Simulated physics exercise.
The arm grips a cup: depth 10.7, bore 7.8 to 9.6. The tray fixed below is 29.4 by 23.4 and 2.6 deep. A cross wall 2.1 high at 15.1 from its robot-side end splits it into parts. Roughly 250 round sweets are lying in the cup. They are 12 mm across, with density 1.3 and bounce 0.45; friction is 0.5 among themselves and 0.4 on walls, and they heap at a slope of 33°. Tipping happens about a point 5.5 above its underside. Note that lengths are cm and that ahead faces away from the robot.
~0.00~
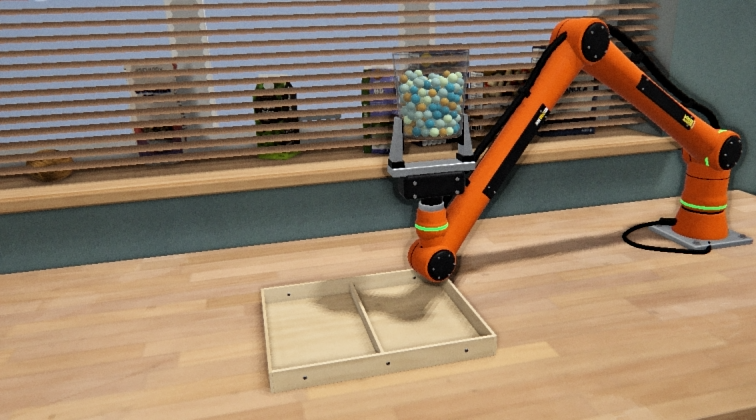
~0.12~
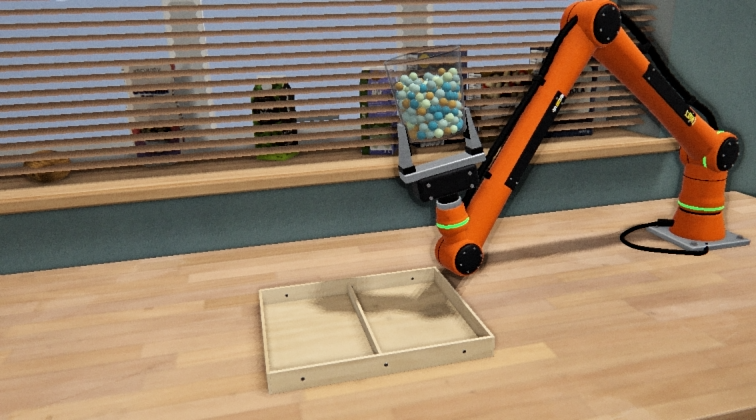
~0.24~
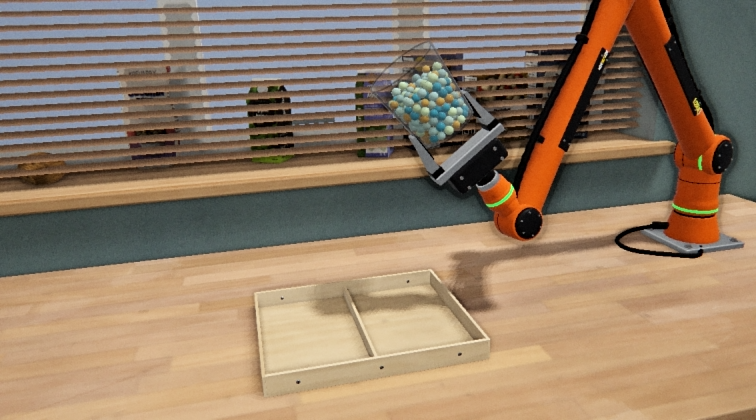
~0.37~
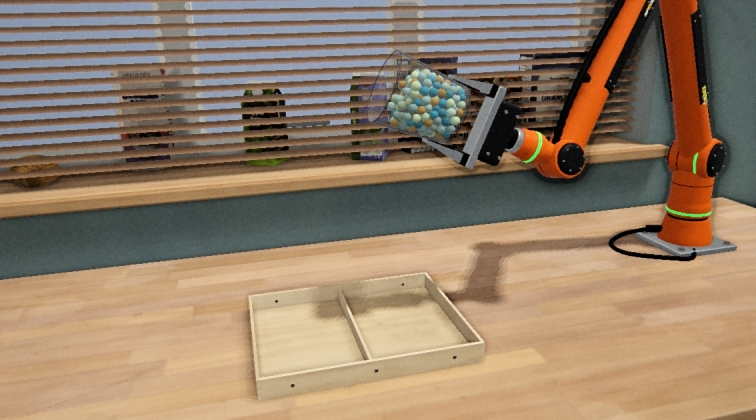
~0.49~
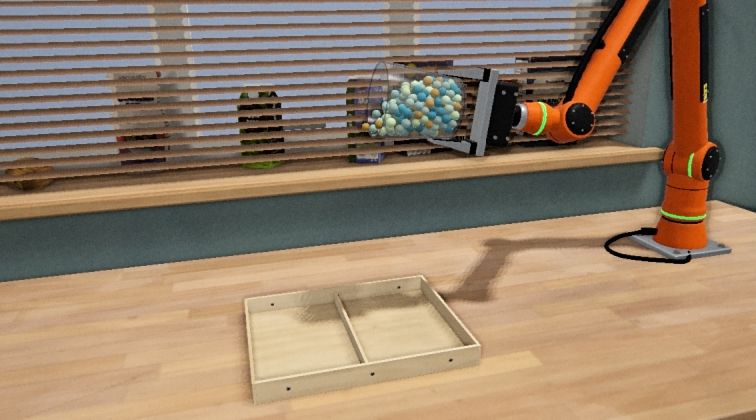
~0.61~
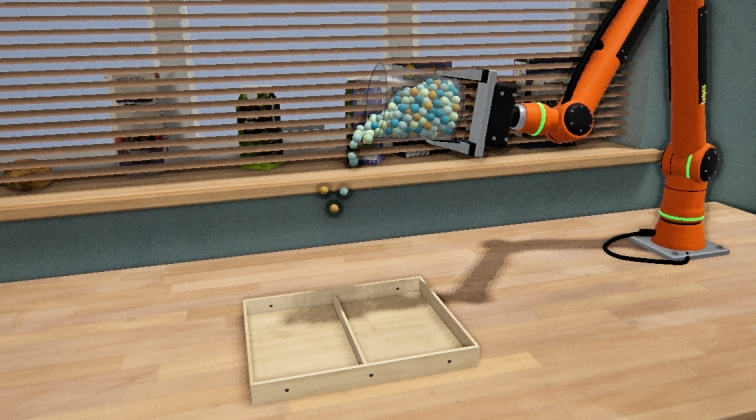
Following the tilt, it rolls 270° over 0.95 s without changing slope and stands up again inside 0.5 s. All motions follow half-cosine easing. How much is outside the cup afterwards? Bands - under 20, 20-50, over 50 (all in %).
20-50 %.
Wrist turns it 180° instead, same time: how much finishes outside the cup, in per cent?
It would be roughly 30 percent.
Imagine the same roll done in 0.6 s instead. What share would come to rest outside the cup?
Then about 30 per cent.
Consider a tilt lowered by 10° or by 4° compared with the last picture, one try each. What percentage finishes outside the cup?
10 % and 25 %.
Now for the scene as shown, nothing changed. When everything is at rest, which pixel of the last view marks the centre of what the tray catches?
The centre sits around (307, 343).
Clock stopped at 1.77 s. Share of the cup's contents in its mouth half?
About 35 percent is in the half nearer the mouth.
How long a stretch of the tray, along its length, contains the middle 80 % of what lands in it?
That stretch is around 18 cm long.
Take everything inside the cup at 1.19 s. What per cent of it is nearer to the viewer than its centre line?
About 65 %.
After 1.19 s, tipped 81°, highest piece 36 above the table; 202 in the cup, 21 in the far-side part, 6 in the robot-side part, 1 on the table or floor, 19 in flight or on a rim.
After 1.77 s, tipped 51°, highest piece 35 above the table; 157 in the cup, 68 in the far-side part, 15 in the robot-side part, 2 on the table or floor, 7 in flight or on a rim.
After 2.26 s, upright, highest piece 36 above the table; 156 in the cup, 74 in the far-side part, 17 in the robot-side part, 2 on the table or floor.
After 2.96 s, upright, highest piece 36 above the table; 156 in the cup, 74 in the far-side part, 17 in the robot-side part, 2 on the table or floor.
In the end, 156 in the cup, 74 in the far-side part, 17 in the robot-side part, 2 on the table or floor. That is 37 % outside the cup.
